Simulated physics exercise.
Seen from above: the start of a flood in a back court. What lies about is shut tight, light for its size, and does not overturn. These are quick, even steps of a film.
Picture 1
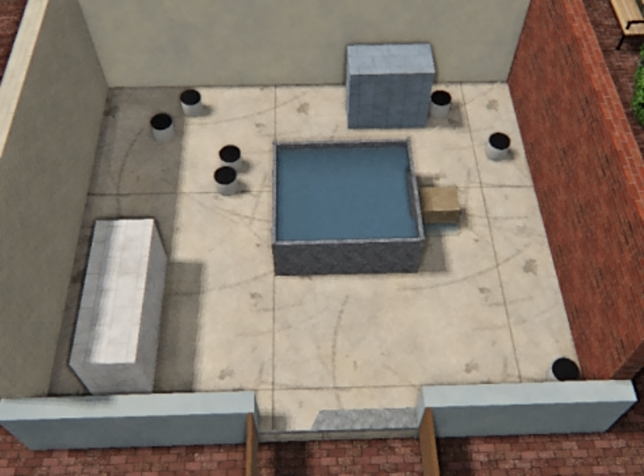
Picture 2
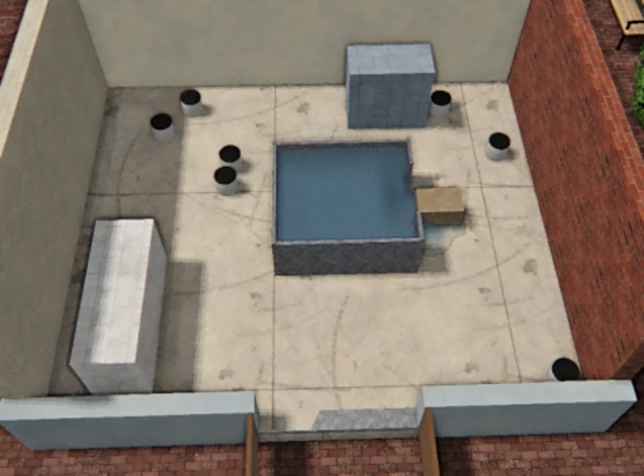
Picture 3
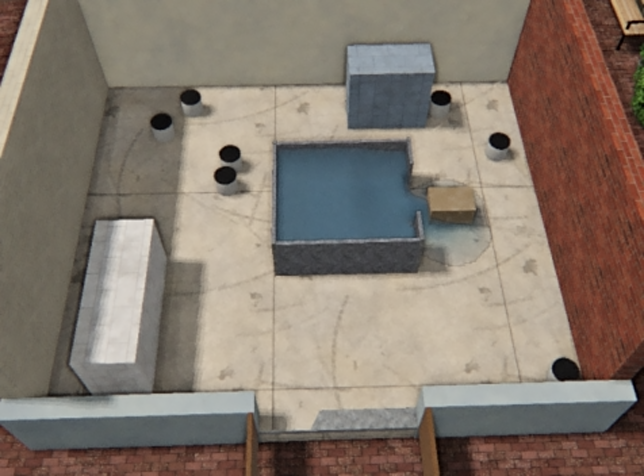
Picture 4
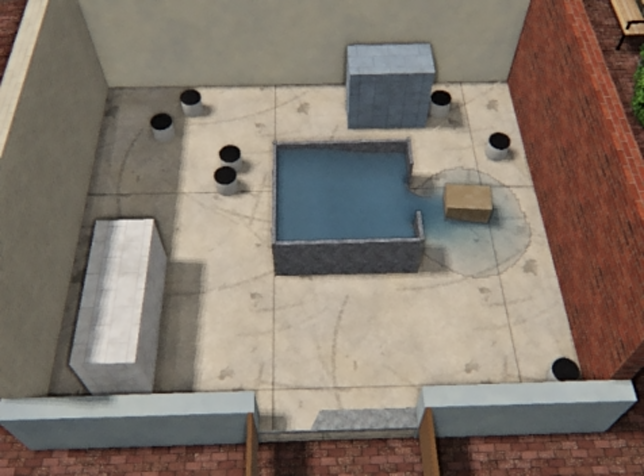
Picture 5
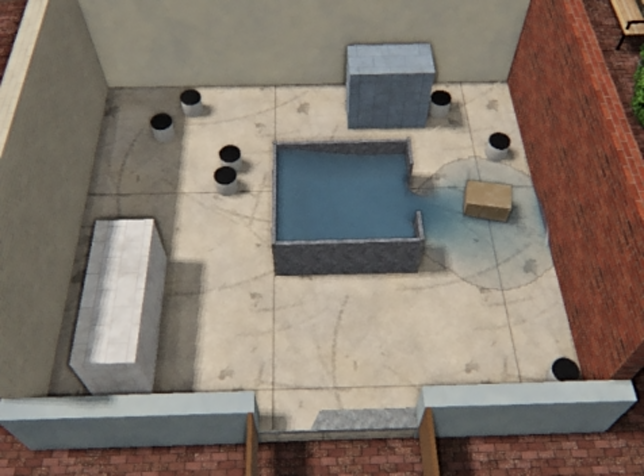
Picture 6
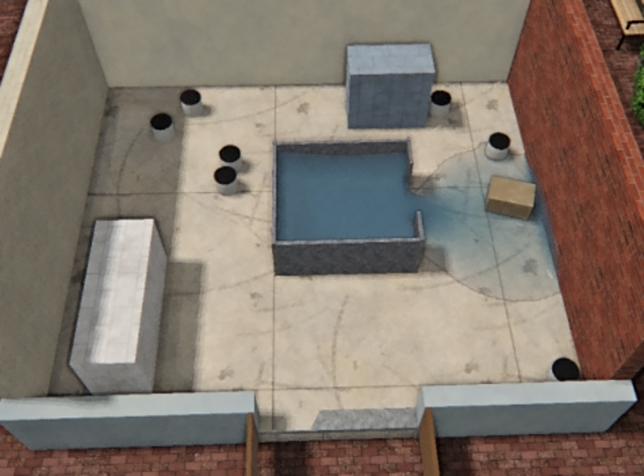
Water pours from a gap in the tank's right side as a tan crate drifts right.
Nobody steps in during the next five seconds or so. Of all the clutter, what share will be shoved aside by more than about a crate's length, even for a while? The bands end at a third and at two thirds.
Share: Between one and two thirds.
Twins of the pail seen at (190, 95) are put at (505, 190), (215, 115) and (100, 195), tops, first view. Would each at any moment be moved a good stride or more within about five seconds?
In turn: Moved that far, no, short of that.
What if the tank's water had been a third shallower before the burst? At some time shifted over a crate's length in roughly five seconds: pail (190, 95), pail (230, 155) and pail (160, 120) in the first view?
One after the other: Short of that, under that, under that.
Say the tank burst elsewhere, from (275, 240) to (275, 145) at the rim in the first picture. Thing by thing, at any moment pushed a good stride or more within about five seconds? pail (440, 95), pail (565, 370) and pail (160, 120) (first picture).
One after the other: Under that, never so far, pushed that far.
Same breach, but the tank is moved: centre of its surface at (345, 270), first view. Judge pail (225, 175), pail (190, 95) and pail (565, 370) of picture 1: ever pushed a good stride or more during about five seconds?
In that order: Not that far, less than that, that far or more.
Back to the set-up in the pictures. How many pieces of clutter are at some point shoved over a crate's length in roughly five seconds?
The number is 5.
A moment on, 1 of 8 are well off their spots; 1 afloat.
Next, 3 of 8 are well off their spots; 2 afloat.
Later, 3 of 8 are well off their spots; 3 afloat.
In the end, 5 of 8 are well off their spots, and 5 have been at some point; 2 afloat.
